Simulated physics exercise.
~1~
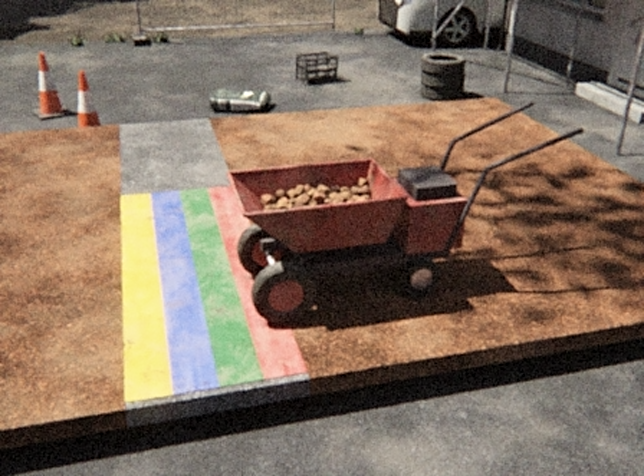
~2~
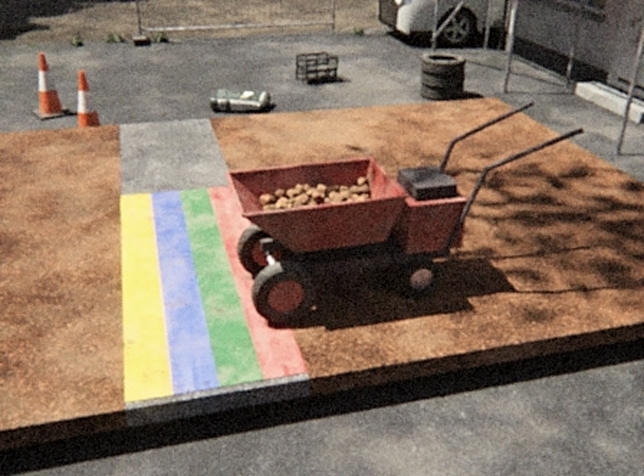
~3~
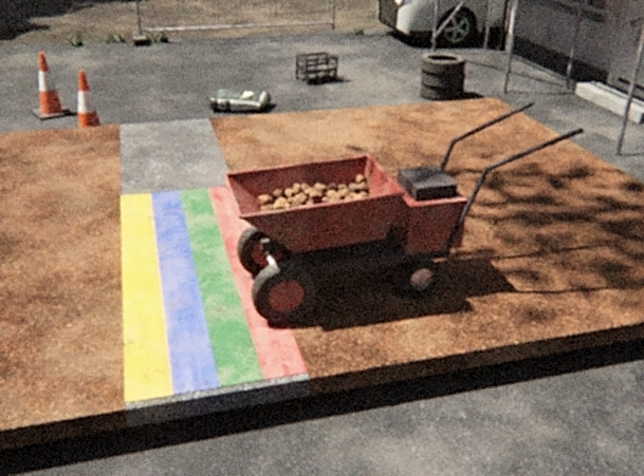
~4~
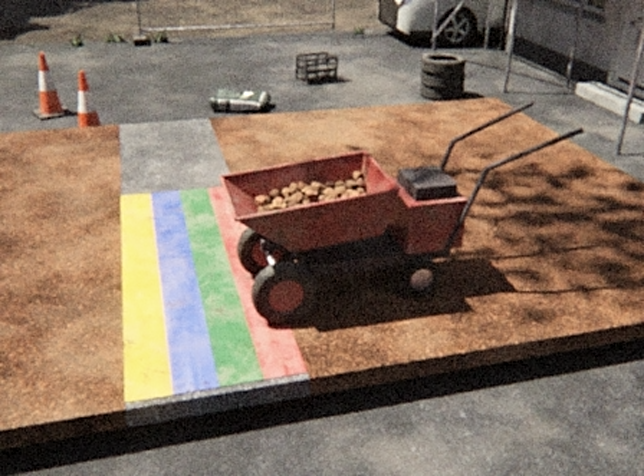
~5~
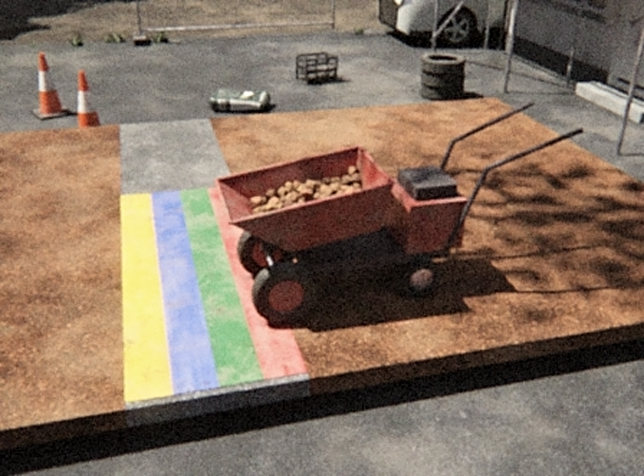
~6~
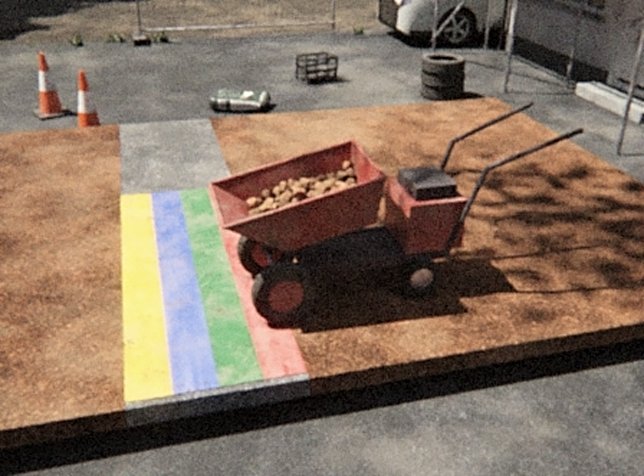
A red powered barrow stands beside painted strips as its loaded skip slowly tilts leftward.
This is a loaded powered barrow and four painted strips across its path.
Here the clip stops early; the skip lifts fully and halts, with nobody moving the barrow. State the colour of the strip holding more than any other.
It is yellow.
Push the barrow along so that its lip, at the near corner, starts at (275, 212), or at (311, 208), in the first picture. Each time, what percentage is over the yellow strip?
About 30 percent at the first place and about 10 percent at the second.
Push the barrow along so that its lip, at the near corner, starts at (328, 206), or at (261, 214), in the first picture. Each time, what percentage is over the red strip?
Near 20 % and 0 %.
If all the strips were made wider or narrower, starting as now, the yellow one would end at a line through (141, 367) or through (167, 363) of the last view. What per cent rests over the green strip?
Roughly 0 per cent first, then 0 per cent.
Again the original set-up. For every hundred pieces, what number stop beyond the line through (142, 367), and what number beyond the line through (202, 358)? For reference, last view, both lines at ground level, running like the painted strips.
Estimate: 40 %, then 80 %.
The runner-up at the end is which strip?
Second place goes to the strip in blue.
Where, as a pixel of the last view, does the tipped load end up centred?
Centre at rest, last view: Approx. (143, 308).
Soon, skip tipped well over; all in the skip.
A while on, skip tipped steeply; nearly all in the skip; a stray few over the blue strip; a stray few over the yellow strip.
Towards the end, skip tipped right over; about a quarter in the skip; about a quarter over the blue strip; about a third over the yellow strip; about a quarter off the paint.
Finally, skip tipped right over; about a quarter in the skip; none over the red strip; none over the green strip; about a quarter over the blue strip; about a third over the yellow strip; about a quarter off the paint.
